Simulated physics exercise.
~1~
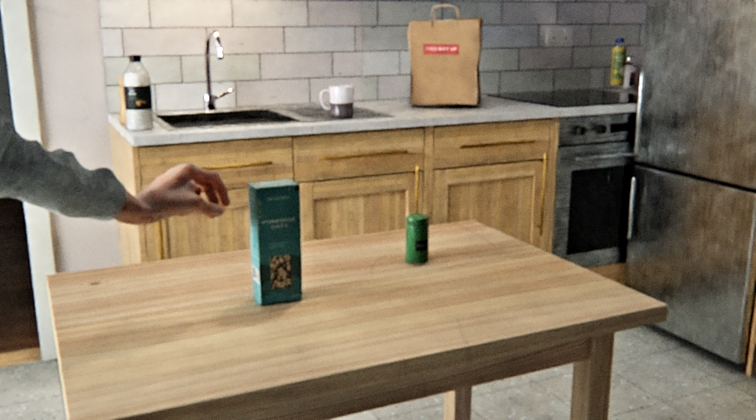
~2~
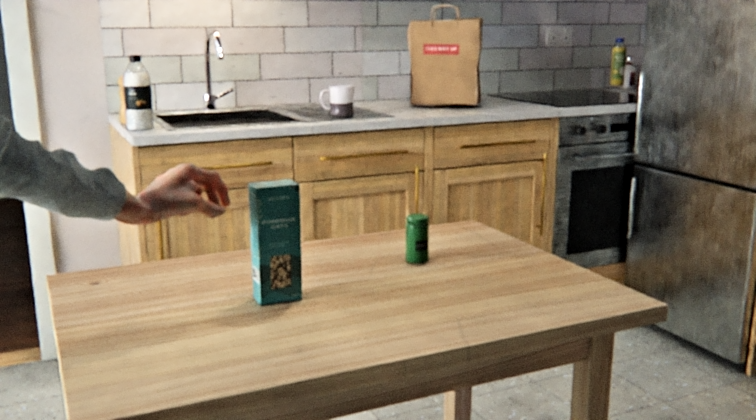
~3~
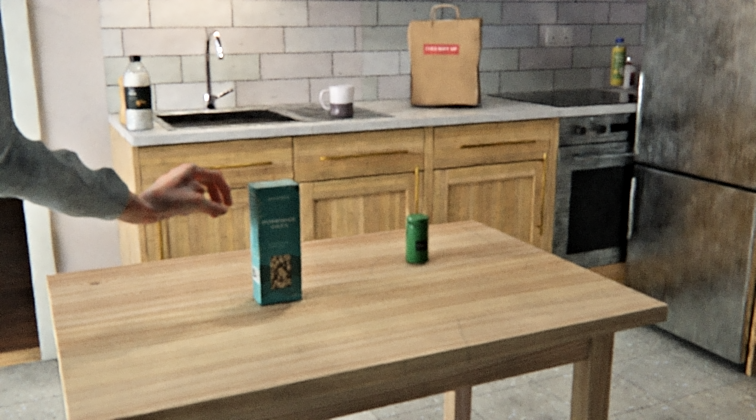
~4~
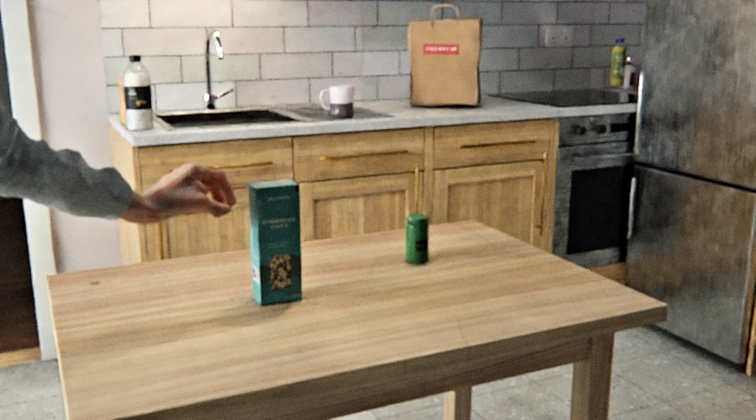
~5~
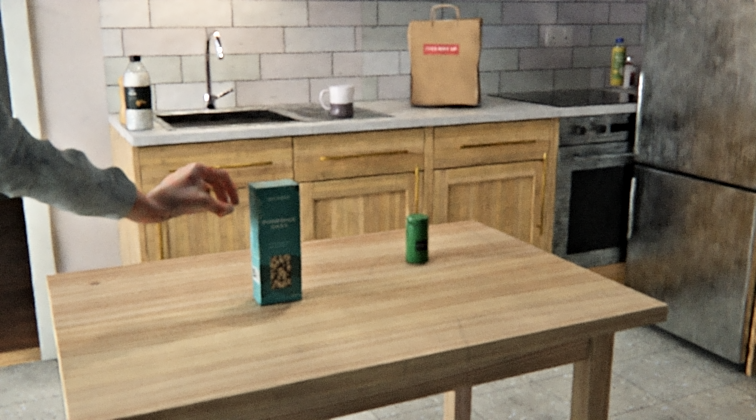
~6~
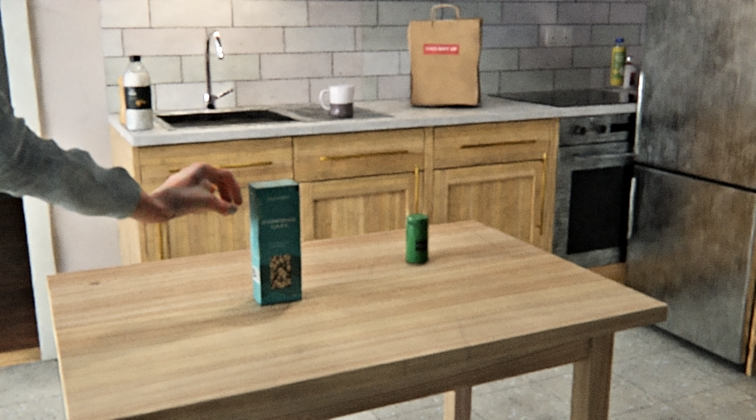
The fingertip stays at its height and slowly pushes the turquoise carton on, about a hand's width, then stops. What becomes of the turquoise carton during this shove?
Most likely it goes down.
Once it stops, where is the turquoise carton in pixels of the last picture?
End position, last frame: About (360, 266).
Then, 1.10 s after the last picture, turquoise carton tipped 21° from how it was near (298, 235).
Then, 1.50 s after the last picture, turquoise carton on its side near (344, 254).
At rest, tipped over on the table, turquoise carton. Seen from the same camera at the end, turquoise carton near (360, 265).
